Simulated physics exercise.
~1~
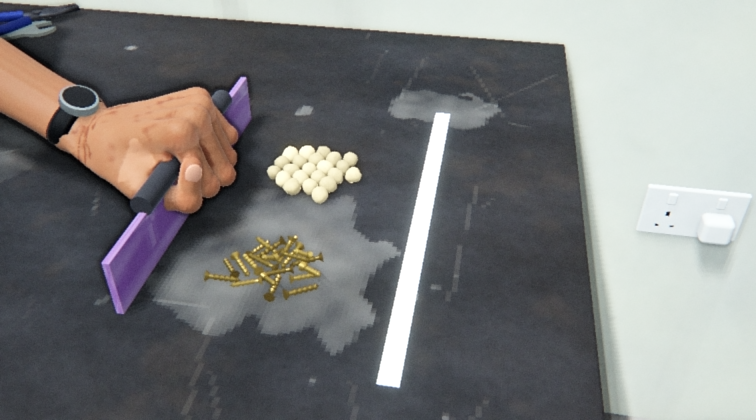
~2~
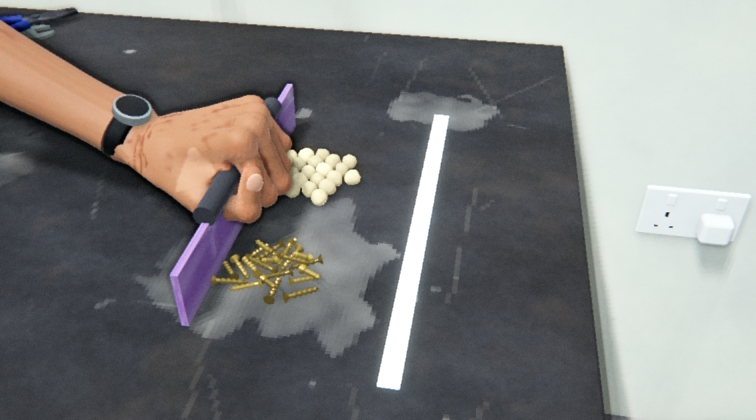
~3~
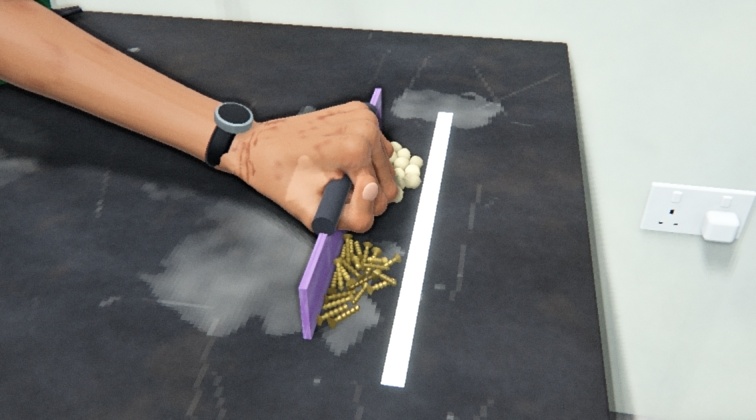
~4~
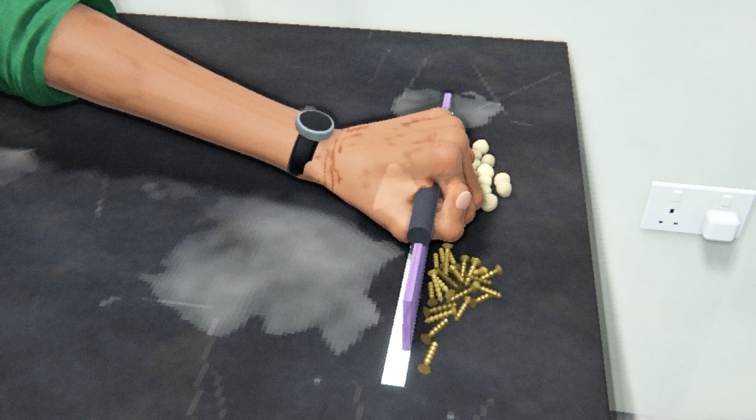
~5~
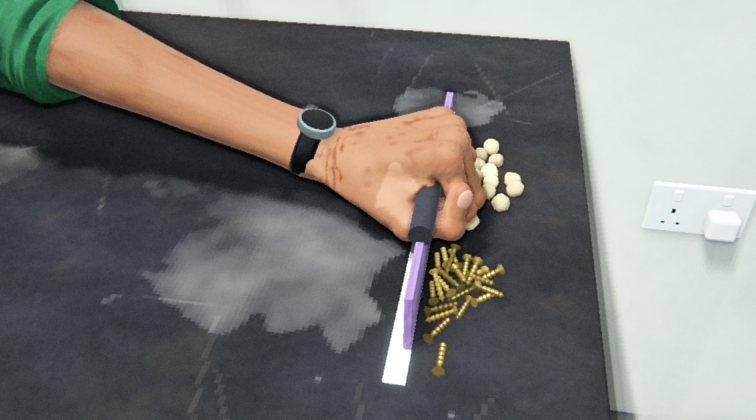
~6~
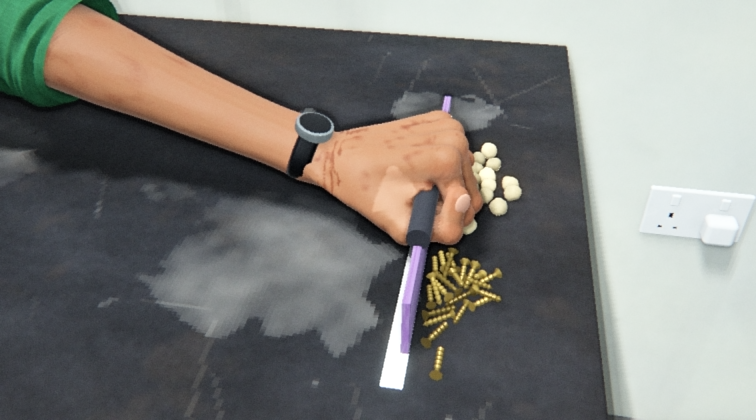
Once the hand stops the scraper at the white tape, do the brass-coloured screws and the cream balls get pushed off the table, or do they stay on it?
Both heaps stay on the table. The screws in front and the cream balls at the back come to rest between the white tape and the right edge.
